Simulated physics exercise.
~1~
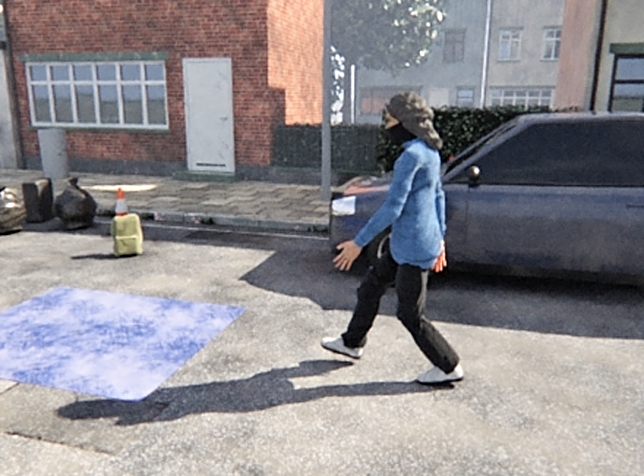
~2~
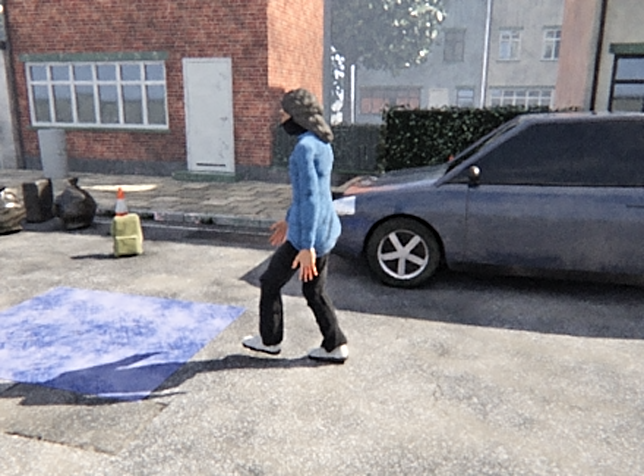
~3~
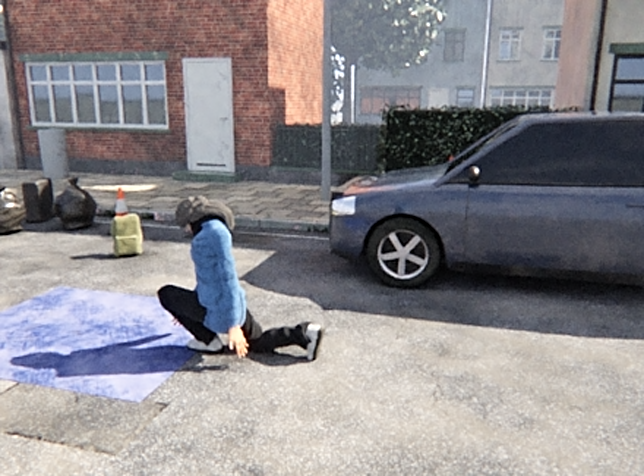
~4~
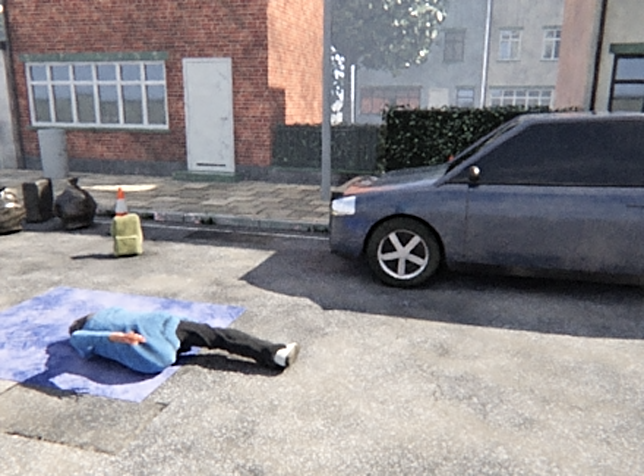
A person in a blue top, dark trousers, white shoes and a patterned hat walks leftward across a sunlit grey street, seen from the side by a still camera. A blue mat lies on the ground at left, a dark blue car stands at right, and behind are a brick building with a pale door, a hedge, dark bags and a small orange cone by a yellow-green bag. The walker nears the mat, then sinks low at its edge with knees bent and arms hanging. The body pitches forward and ends lying down, head, chest and hips on the mat, legs stretching off its right edge.
